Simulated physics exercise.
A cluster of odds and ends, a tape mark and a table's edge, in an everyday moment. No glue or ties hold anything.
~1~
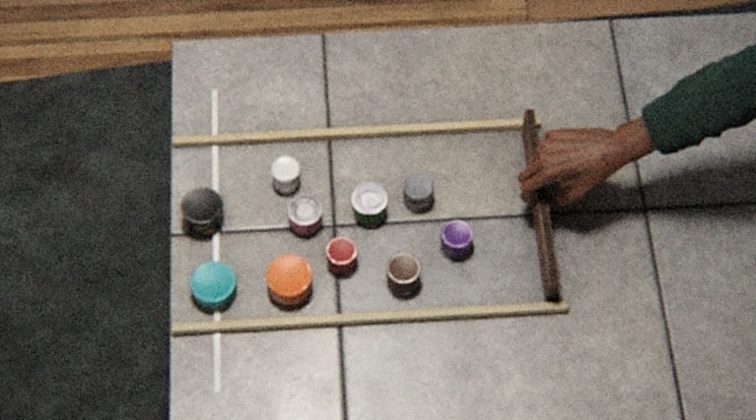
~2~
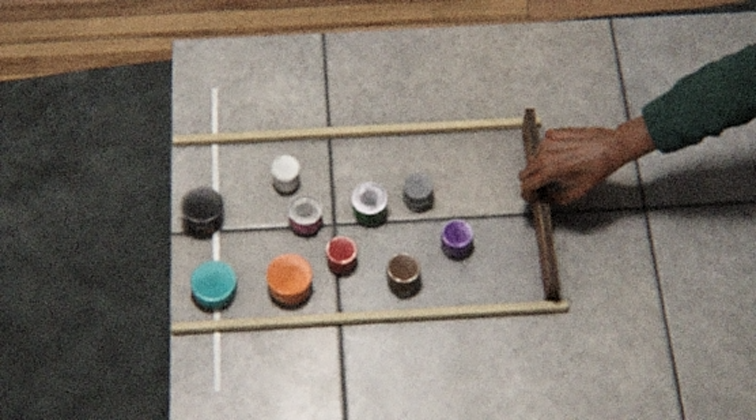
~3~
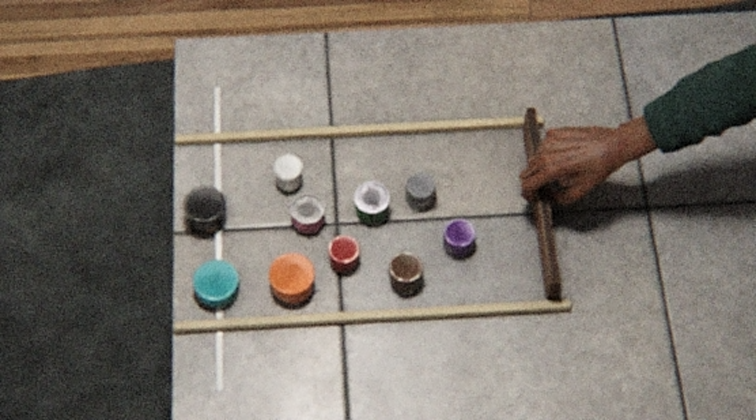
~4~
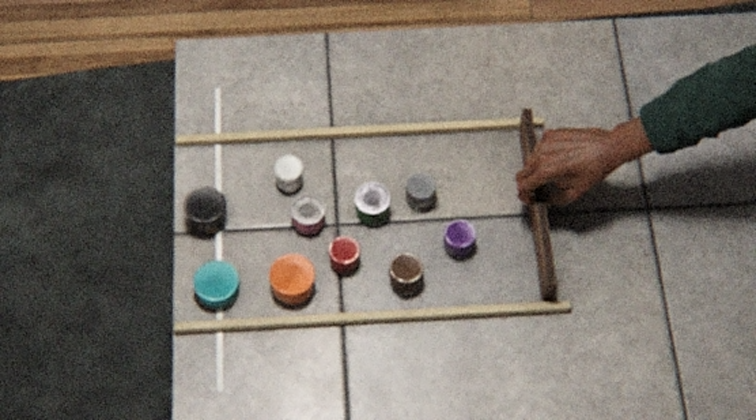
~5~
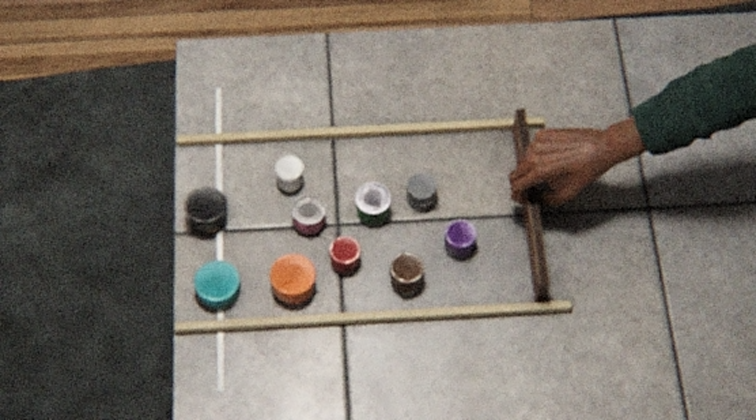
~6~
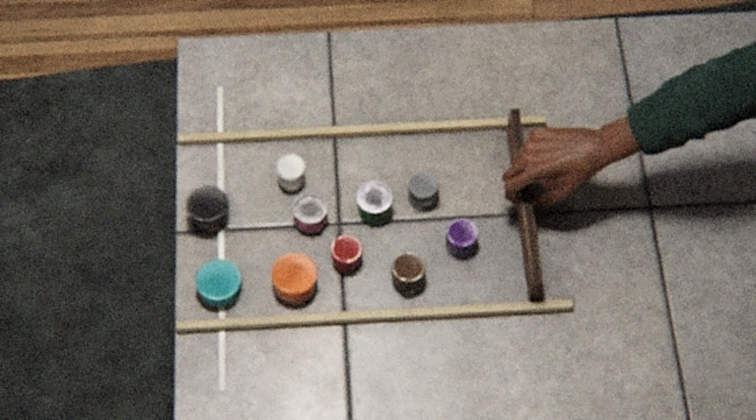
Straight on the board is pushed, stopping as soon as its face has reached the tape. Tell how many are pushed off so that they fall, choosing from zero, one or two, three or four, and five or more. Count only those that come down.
The count is three or four.
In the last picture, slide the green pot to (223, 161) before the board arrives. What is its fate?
From that start, the object then is safe.
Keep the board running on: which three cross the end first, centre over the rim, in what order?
Order, earliest first: Turquoise tin, black pot, pink pot.
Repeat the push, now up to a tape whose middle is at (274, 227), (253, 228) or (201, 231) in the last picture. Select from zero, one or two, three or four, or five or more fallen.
Spot one gives none at all, spot two one to two, spot three at least five.
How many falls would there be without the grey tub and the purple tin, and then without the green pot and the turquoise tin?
3 in the first case, 2 in the second.
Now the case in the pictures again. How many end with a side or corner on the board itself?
It's 4.
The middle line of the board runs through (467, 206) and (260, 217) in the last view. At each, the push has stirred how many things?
At the first place 1, at the second 10.
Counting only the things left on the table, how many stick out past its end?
Overhanging ones - 2.
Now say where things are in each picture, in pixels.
Black pot (203, 213); turquoise tin (214, 286); orange tin (290, 281); board (539, 204); tape (216, 232), in the first picture.
Turquoise tin (214, 285); grey tub (418, 192), in the second picture.
Orange tin (292, 280); purple tin (459, 238), in the third picture.
Black pot (206, 212); pink pot (308, 215), in the fourth picture.
Turquoise tin (218, 285); white tin (290, 175), in the fifth picture.
Black pot (208, 211); turquoise tin (219, 284); orange tin (295, 279); board (524, 203); tape (221, 230), in the sixth picture.
Soon after, none off yet; black pot at rest near (208, 211); turquoise tin at rest near (219, 284); orange tin at rest near (295, 279).
After that, none off yet; black pot at rest near (208, 211); turquoise tin at rest near (219, 284); orange tin displaced about its own width near (268, 292).
In the end, the number that fall off is three or four; gone, pink pot, orange tin, turquoise tin and black pot.
